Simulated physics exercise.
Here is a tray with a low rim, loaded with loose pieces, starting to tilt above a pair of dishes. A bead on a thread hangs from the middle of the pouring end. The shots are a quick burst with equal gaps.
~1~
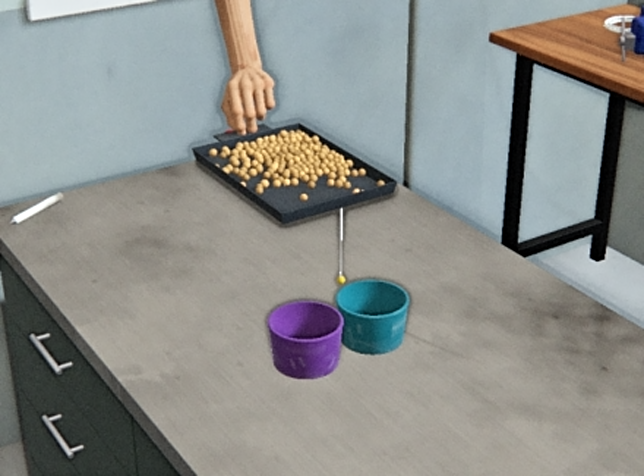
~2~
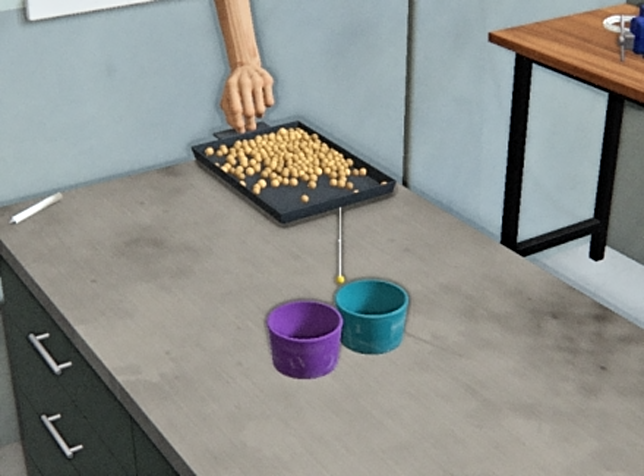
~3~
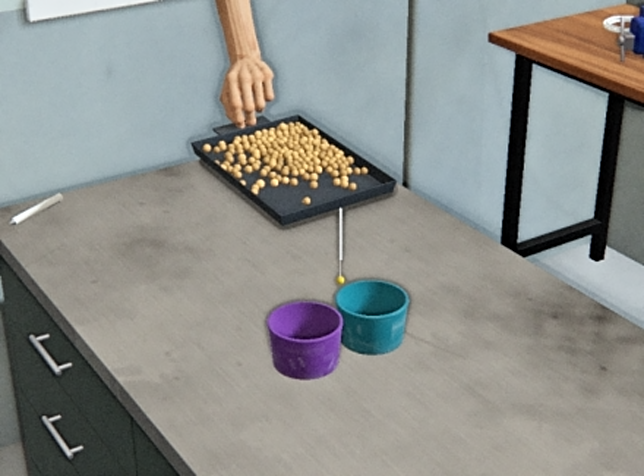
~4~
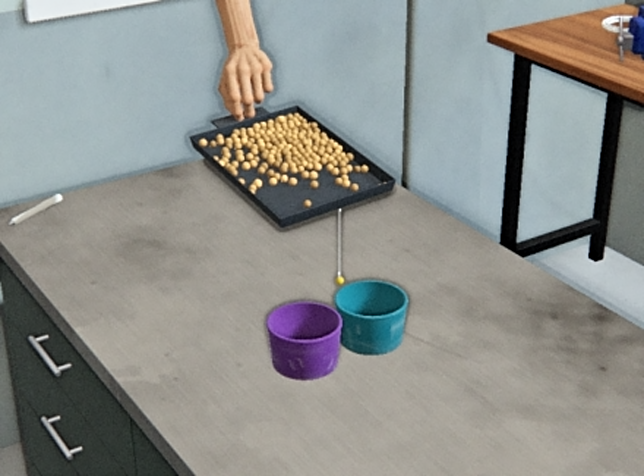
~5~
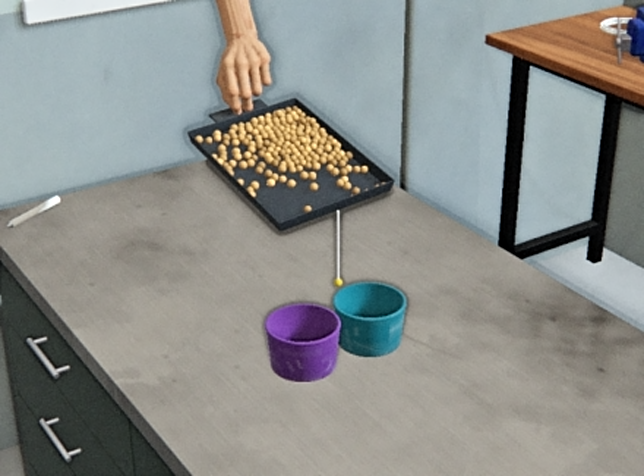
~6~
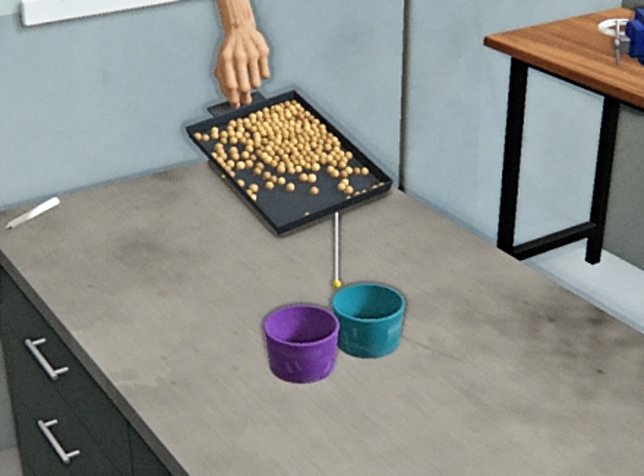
In a room with pale blue walls, seen from above at an angle, a grey-topped counter with dark drawers stands near a wooden table. A hand grips the far end of a dark tray of round tan beads, with a small yellow bead hanging from its near edge close to purple and teal dishes. The hand gradually raises the far end, the near edge dips slightly at its left corner, and the beads shift slightly, while the view drifts very slightly.
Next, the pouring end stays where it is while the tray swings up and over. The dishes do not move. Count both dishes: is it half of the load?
They take the larger part between them.
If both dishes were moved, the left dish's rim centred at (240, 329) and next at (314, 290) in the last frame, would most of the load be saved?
The first try: Most of it. The second: Under half.
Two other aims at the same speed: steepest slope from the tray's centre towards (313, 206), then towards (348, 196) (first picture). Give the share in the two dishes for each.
The first gives 90 %, the second 50 %.
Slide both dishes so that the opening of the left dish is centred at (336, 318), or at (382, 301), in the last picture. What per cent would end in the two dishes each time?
The first gives 30 %, the second 0 %.
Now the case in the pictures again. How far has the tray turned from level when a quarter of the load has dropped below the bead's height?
Around 65° of tilt.
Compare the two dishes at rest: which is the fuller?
Fuller: The left one.
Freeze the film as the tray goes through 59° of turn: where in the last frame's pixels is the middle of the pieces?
Near (296, 217).
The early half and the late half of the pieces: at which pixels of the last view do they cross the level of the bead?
At about (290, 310), then at (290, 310).
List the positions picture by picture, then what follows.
In the first picture, corners of the pouring end at (283, 212) and (394, 181), level; middle of the load at (291, 158), round wooden beads; left dish at (325, 354); right dish at (392, 330); bead on its thread at (341, 280).
In the second picture, corners of the pouring end at (282, 212) and (393, 180), level; middle of the load at (290, 156), a stray few on the move.
In the third picture, corners of the pouring end at (283, 214) and (393, 180), tipped barely, lowest at the left corner; middle of the load at (290, 153), about a quarter on the move.
In the fourth picture, corners of the pouring end at (282, 217) and (392, 179), tipped a little, lowest at the left corner; middle of the load at (289, 148), about a third on the move.
In the fifth picture, corners of the pouring end at (280, 221) and (391, 180), tipped a little, lowest at the left corner; middle of the load at (287, 145), about half on the move.
In the sixth picture, corners of the pouring end at (279, 224) and (390, 180), tipped a little, lowest at the left corner; middle of the load at (286, 143), nearly all on the move; left dish at (321, 358); right dish at (388, 333).
Soon after the last picture, tray tipped steeply; about two thirds on the tray; a small part in the left dish; a stray few in the right dish; a stray few outside both; a small part in the air.
A little later, tray tipped right over; a stray few on the tray; most in the left dish; a stray few in the right dish; a small part outside both; a small part in the air.
Later still, tray tipped past a quarter turn; most in the left dish; a stray few in the right dish; about a quarter outside both.
By the end, tray tipped past a quarter turn; most in the left dish; a stray few in the right dish; about a quarter outside both.
